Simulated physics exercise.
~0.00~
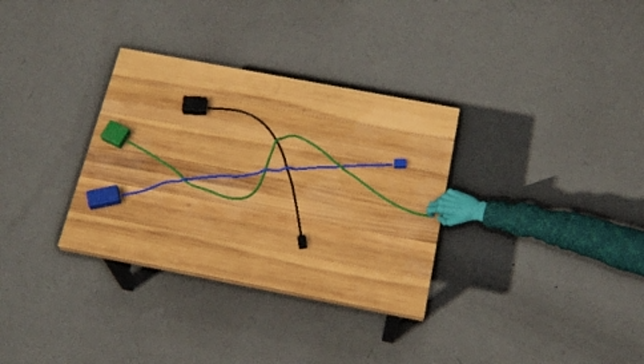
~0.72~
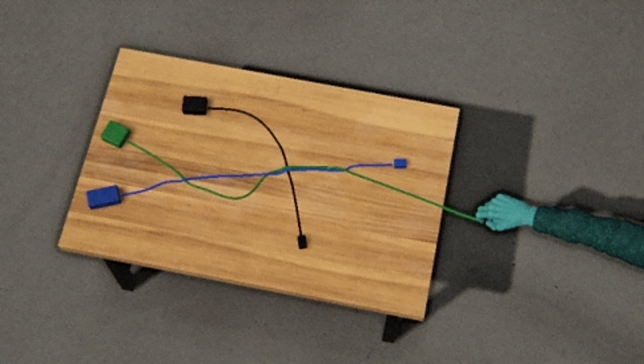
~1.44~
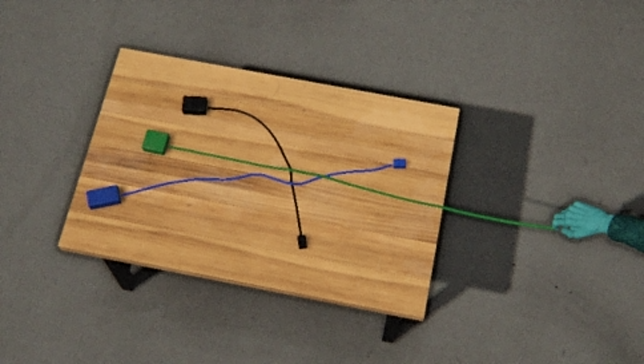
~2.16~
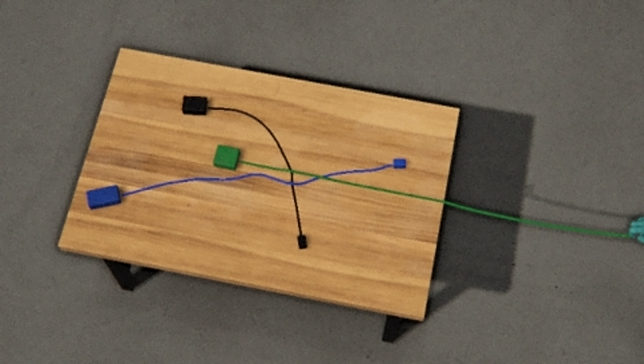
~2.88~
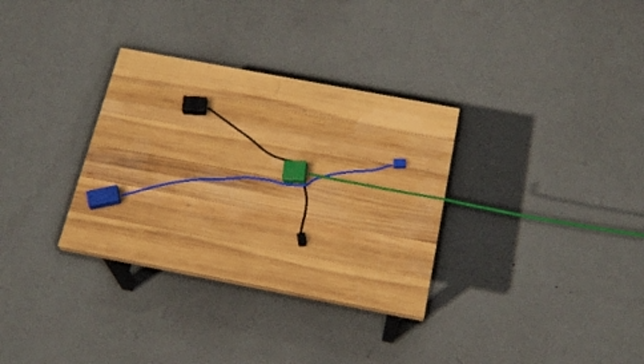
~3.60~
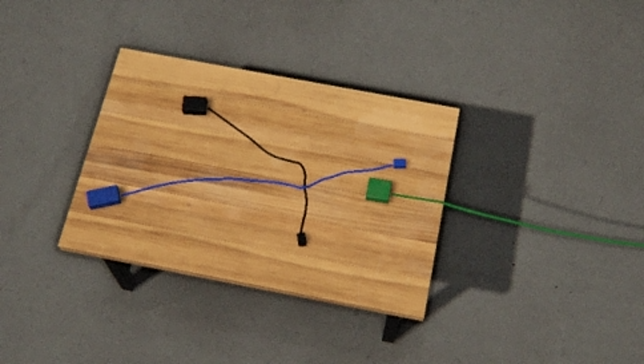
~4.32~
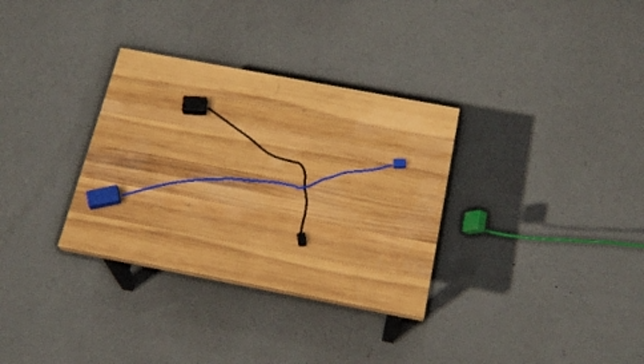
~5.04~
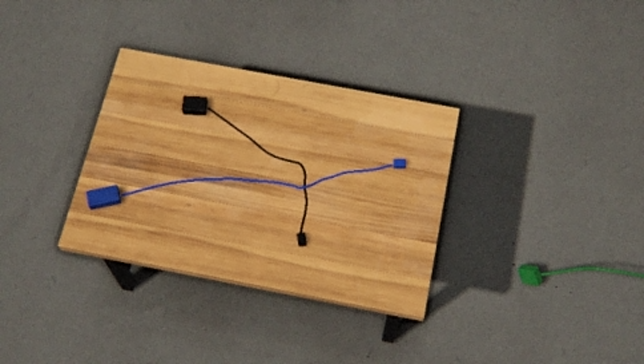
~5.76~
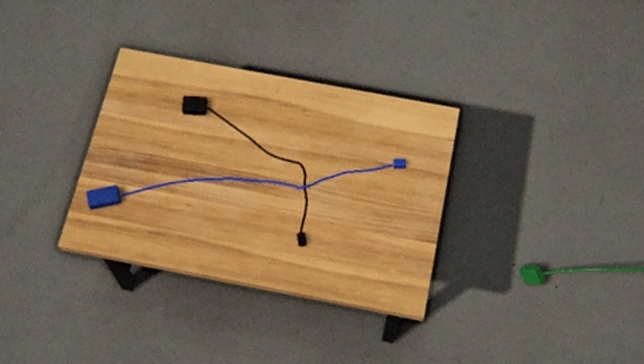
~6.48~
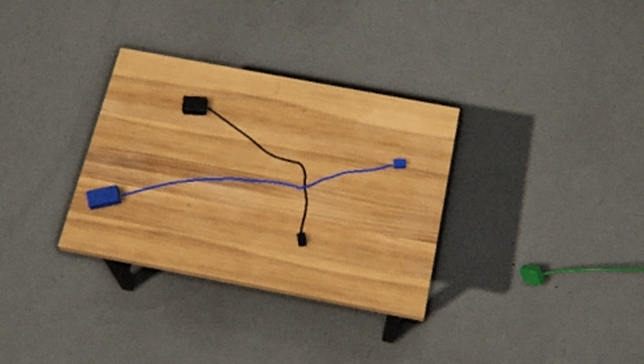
A teal hand pulling a green lead rightward from beneath crossed cables, its charger sliding off the table onto the floor.
